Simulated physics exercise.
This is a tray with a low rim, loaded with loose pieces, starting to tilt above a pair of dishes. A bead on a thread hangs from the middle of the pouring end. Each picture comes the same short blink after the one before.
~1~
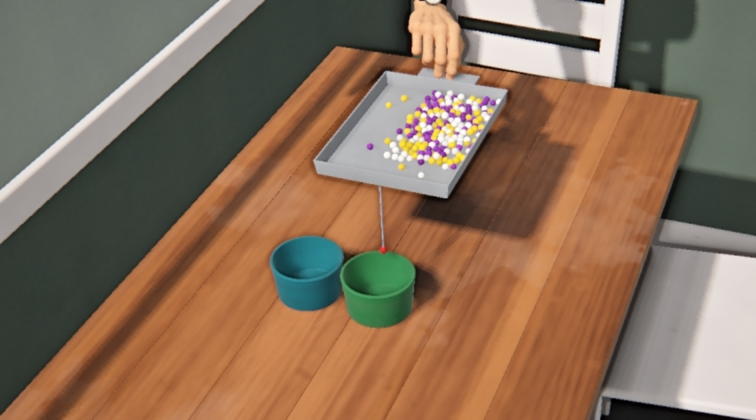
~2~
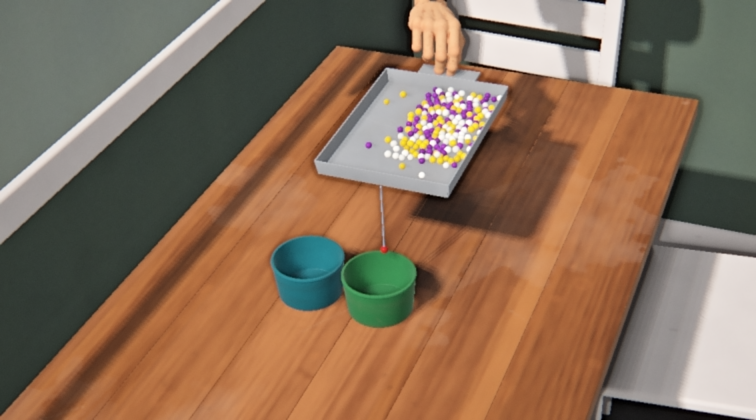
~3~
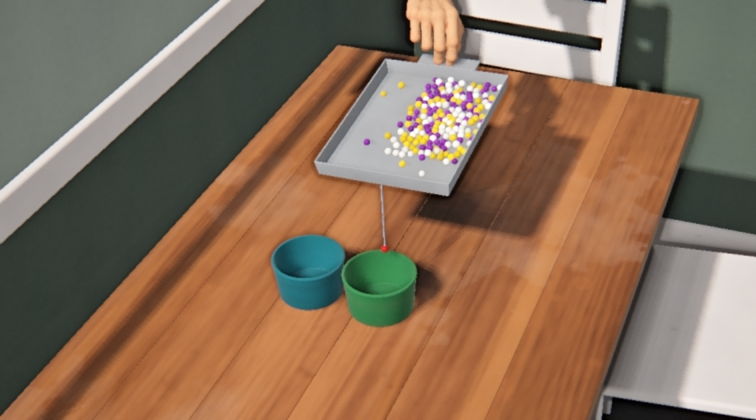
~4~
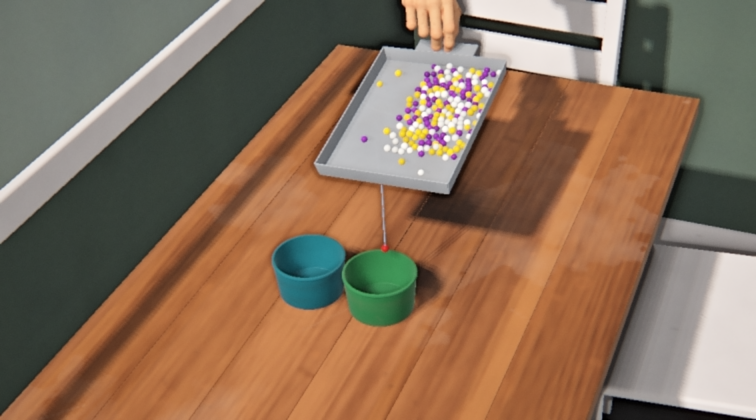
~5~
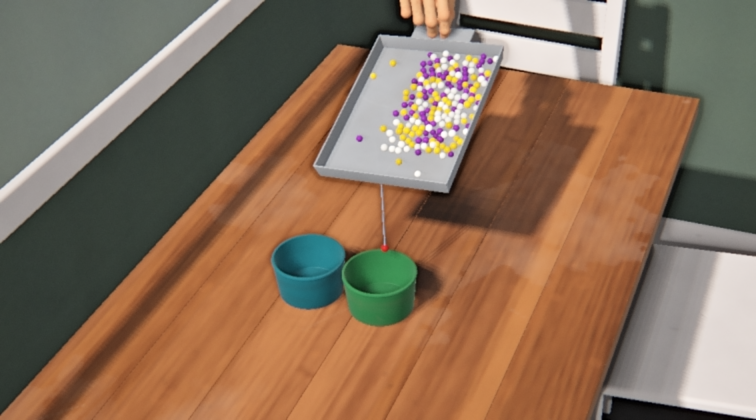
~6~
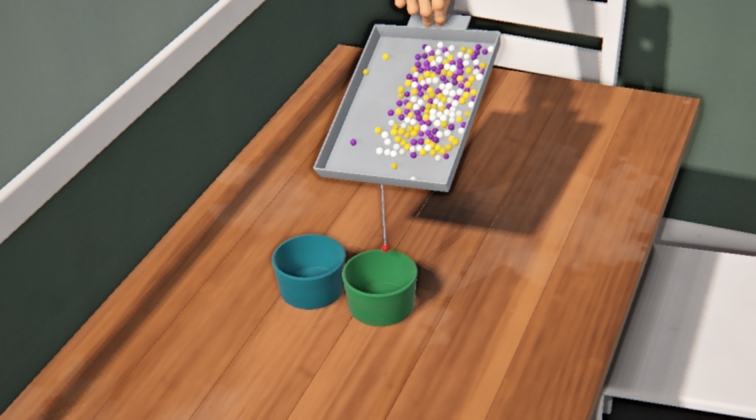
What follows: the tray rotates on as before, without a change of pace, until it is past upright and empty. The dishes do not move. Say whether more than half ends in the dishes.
Caught overall: Over half.
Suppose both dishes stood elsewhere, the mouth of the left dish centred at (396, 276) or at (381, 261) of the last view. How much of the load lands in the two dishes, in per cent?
The first gives 10 %, the second 10 %.
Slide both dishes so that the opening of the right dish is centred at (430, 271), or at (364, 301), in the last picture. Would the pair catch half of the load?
The first try: Not half. The second: The smaller part.
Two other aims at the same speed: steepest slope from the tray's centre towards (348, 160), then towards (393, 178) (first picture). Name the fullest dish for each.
One: The left-hand dish. Two: The dish on the right.
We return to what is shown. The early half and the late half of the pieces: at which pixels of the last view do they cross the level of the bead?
The first part at (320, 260); the rest at (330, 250).
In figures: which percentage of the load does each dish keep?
Left dish near 50 in a hundred; right dish near 20.
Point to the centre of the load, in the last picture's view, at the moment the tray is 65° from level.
Close to (356, 179).
Soon, tray tipped steeply; most on the tray; a stray few in the left dish; about a quarter in the air.
A while on, tray tipped past a quarter turn; about a third on the tray; a small part in the right dish; about a quarter in the left dish; about a quarter outside both; about a quarter in the air.
Towards the end, tray tipped past a quarter turn; about a quarter in the right dish; about half in the left dish; about a quarter outside both.
Finally, tray tipped past a quarter turn; about a quarter in the right dish; about half in the left dish; about a quarter outside both.
